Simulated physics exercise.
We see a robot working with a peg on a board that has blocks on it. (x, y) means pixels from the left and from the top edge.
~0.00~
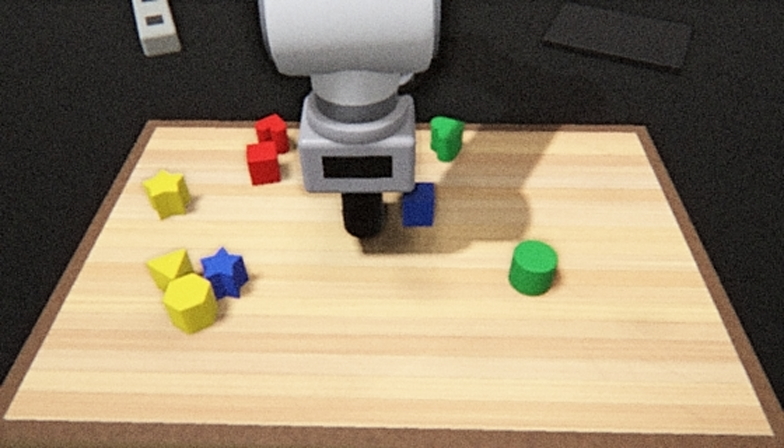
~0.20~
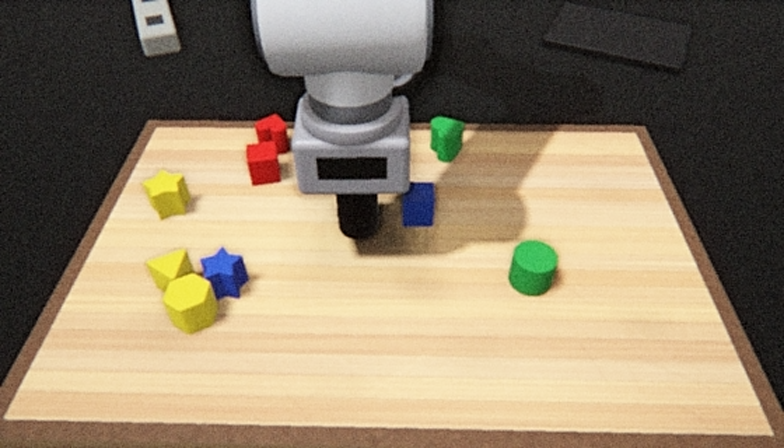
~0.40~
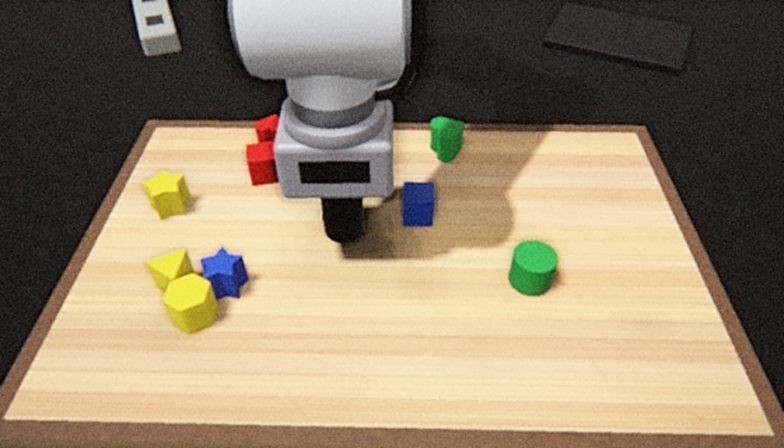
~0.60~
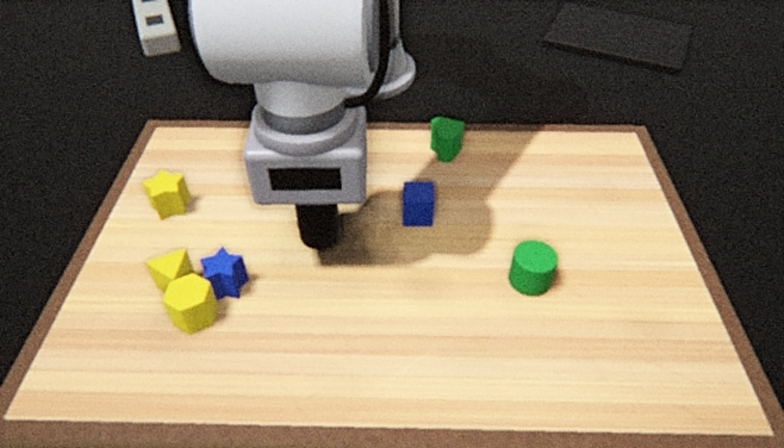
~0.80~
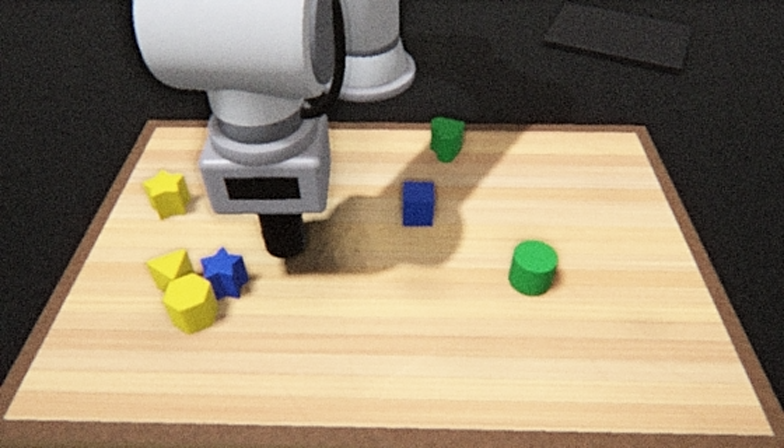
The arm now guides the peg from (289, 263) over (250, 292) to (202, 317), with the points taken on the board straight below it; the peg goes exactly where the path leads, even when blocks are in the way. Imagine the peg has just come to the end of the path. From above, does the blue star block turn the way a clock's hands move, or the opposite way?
Short answer: Clockwise.
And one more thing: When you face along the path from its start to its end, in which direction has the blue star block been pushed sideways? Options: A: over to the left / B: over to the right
B: Over to the right.
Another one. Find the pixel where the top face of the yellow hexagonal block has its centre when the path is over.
Most likely (146, 307).
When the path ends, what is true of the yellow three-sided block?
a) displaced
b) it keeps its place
(a)
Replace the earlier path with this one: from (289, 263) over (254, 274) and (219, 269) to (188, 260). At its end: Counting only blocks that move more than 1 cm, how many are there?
Three or more get moved.
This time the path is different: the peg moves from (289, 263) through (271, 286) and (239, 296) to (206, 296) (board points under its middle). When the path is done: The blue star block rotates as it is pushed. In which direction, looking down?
My prediction: CW.
On the path given first. Halfway along, peg (244, 274); yellow hexagonal block (181, 293); blue star block (207, 262).
At the end, peg (195, 299); yellow three-sided block (155, 259), turned 20° clockwise; yellow hexagonal block (146, 307), turned 20° anticlockwise; blue star block (184, 266), turned 50° clockwise.
